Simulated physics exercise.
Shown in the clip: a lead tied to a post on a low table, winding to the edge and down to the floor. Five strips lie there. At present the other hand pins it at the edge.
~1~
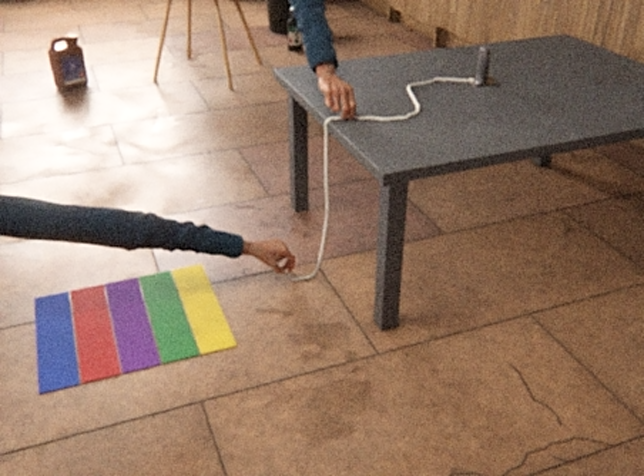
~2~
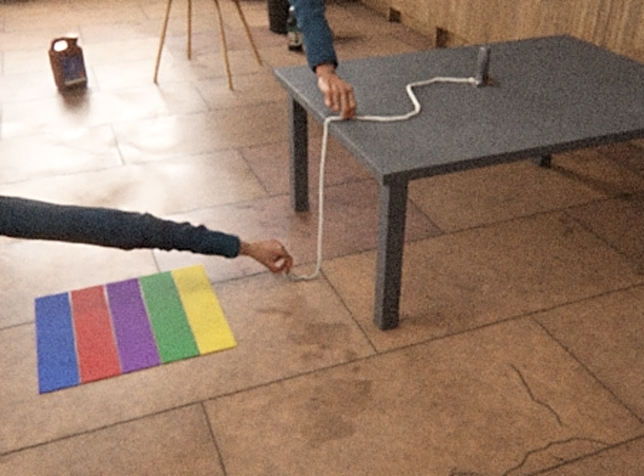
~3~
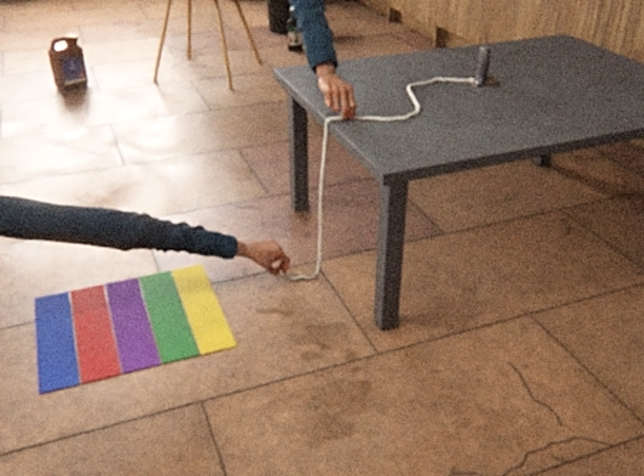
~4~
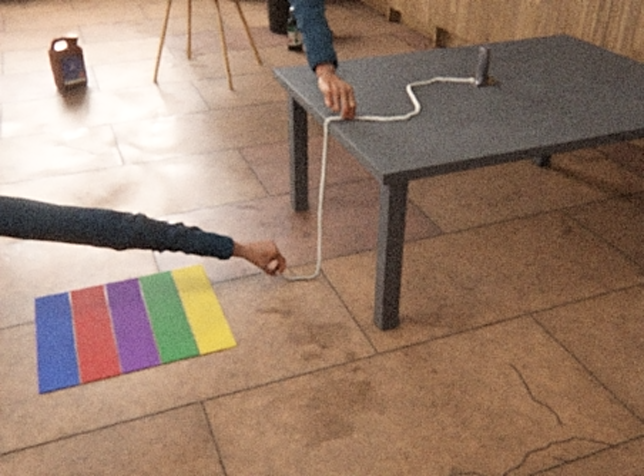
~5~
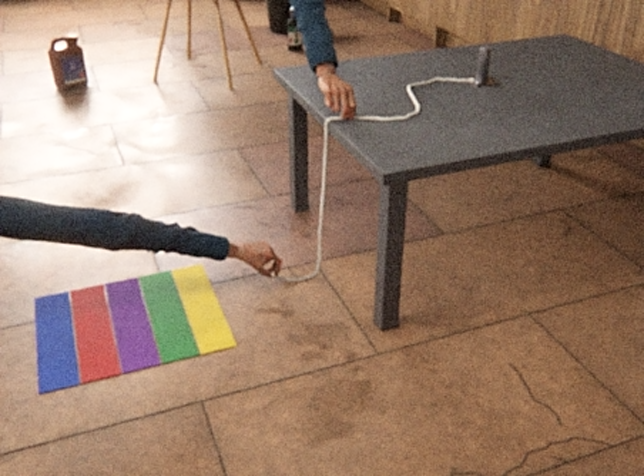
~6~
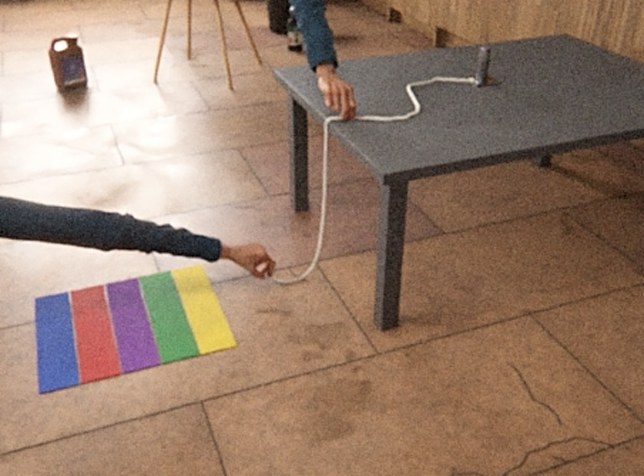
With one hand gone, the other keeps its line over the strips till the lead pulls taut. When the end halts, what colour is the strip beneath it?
Red.
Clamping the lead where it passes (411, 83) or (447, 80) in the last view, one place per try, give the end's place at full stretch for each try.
(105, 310), (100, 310).
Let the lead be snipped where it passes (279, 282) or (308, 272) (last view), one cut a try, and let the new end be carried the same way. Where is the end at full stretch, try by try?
First (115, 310), then (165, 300).
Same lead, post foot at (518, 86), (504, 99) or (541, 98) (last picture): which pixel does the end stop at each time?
Try by try: (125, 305), (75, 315) and (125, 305).
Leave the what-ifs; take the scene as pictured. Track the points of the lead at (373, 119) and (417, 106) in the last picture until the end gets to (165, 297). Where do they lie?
They end up close to (318, 140) and (365, 108).
Early on, end near (165, 297); over green.
Midway, end near (119, 307); over purple.
At the end of the slack, end near (92, 313); over red. The end stops over the red strip.
